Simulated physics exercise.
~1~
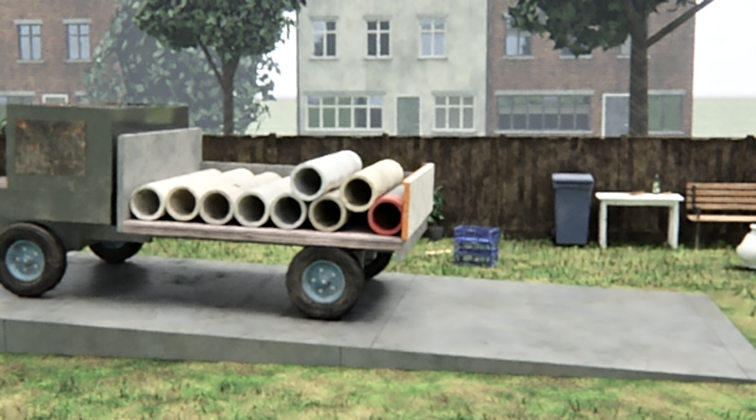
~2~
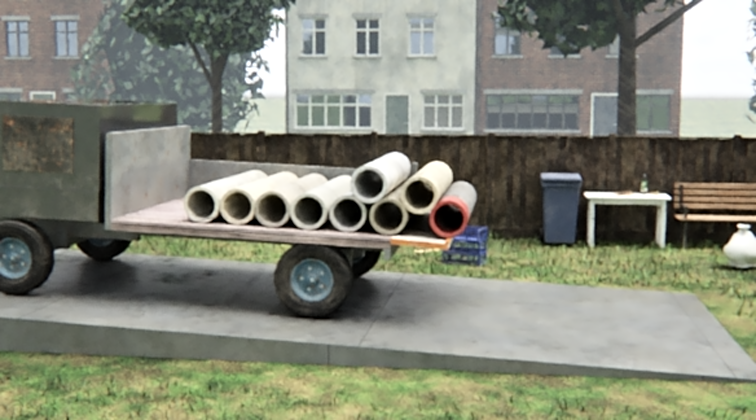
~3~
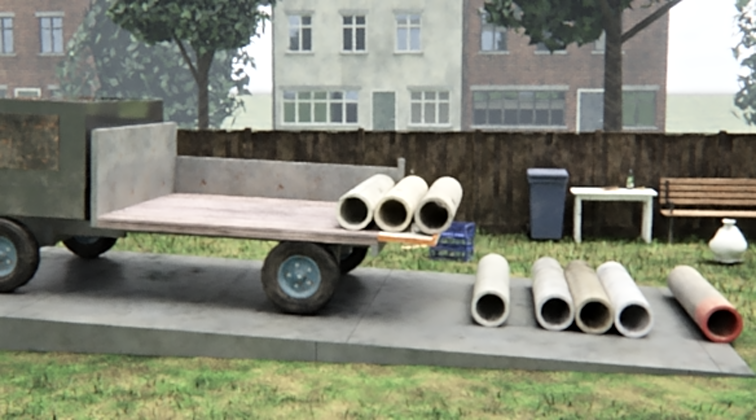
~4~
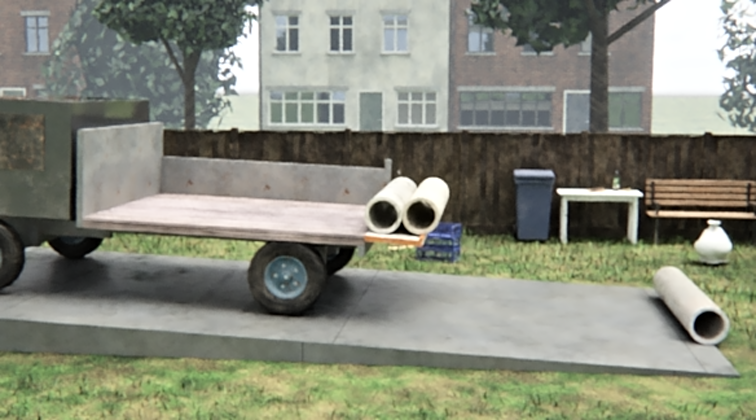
On a concrete ramp sloping gently down to the right, beside a grassy yard, an old grey-green truck is seen side-on, with a dark fence, trees and houses behind. Pale concrete pipes lie end-on along its open bed, a red-marked one rightmost against the upright tailgate, while a blue bin, white table and wooden bench stand at right. The gate swings down and the pipes roll right, the red one leading onto it. It drops off and rolls down the ramp, with others following. Finally, two pipes remain at the bed's tail and one pale pipe lies at lower right.
